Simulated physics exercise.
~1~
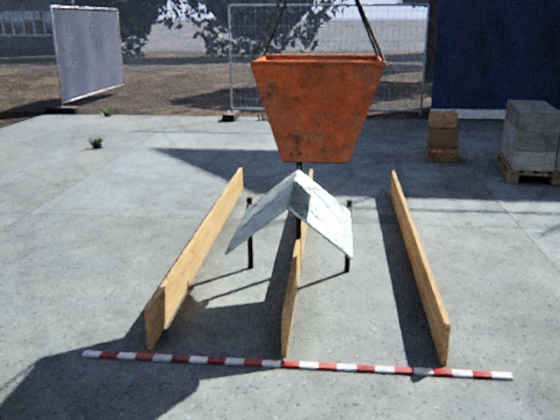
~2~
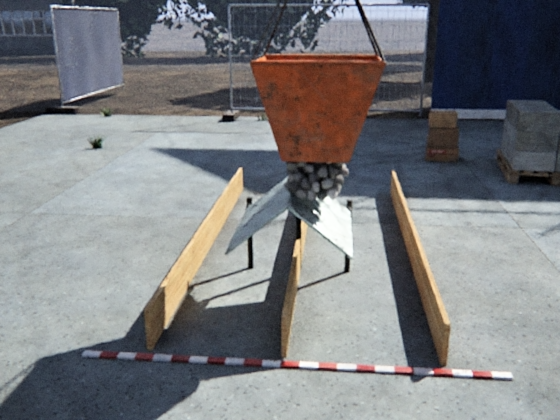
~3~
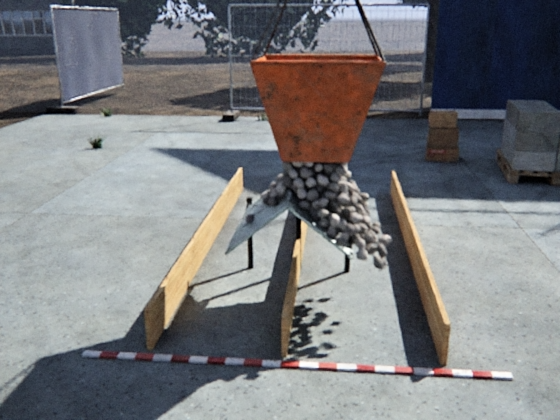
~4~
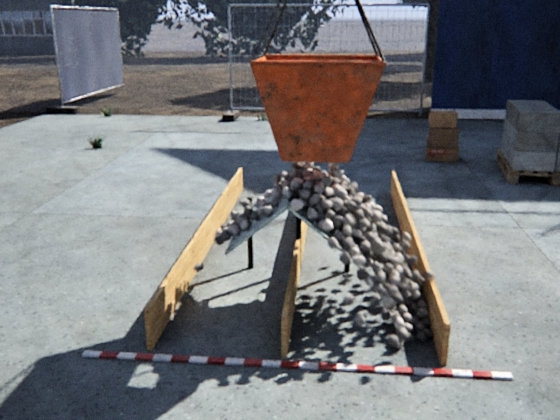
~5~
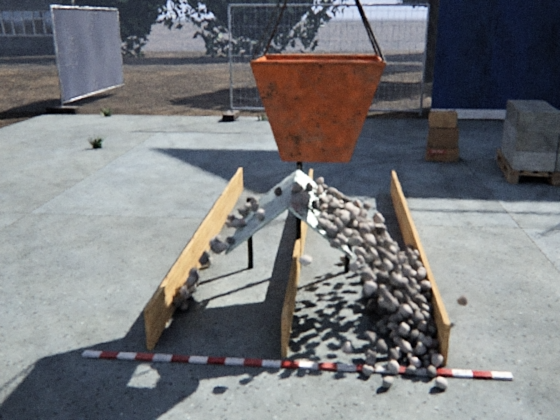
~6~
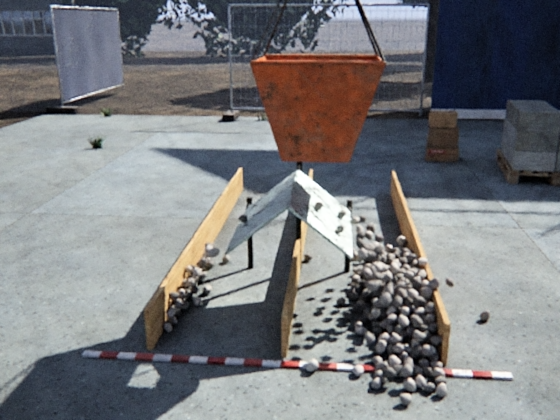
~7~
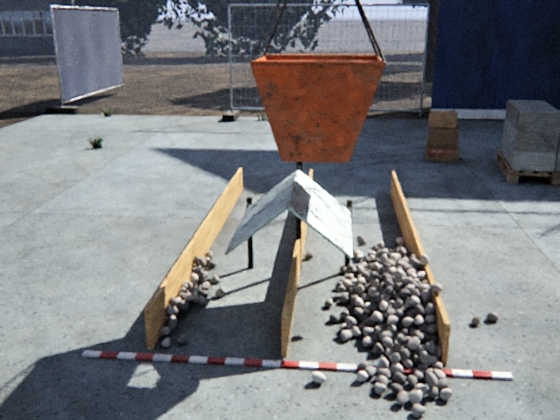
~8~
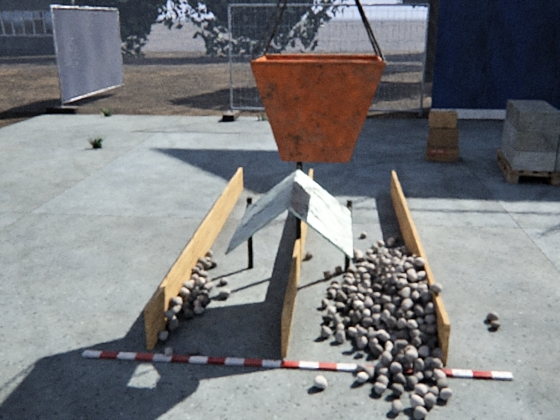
In the video, round grey stones drop from the bottom of a hanging orange skip onto a peaked steel plate and slide down both slopes between wooden planks, with most settling in the right bay, a small group in the left, and a few beyond the planks.
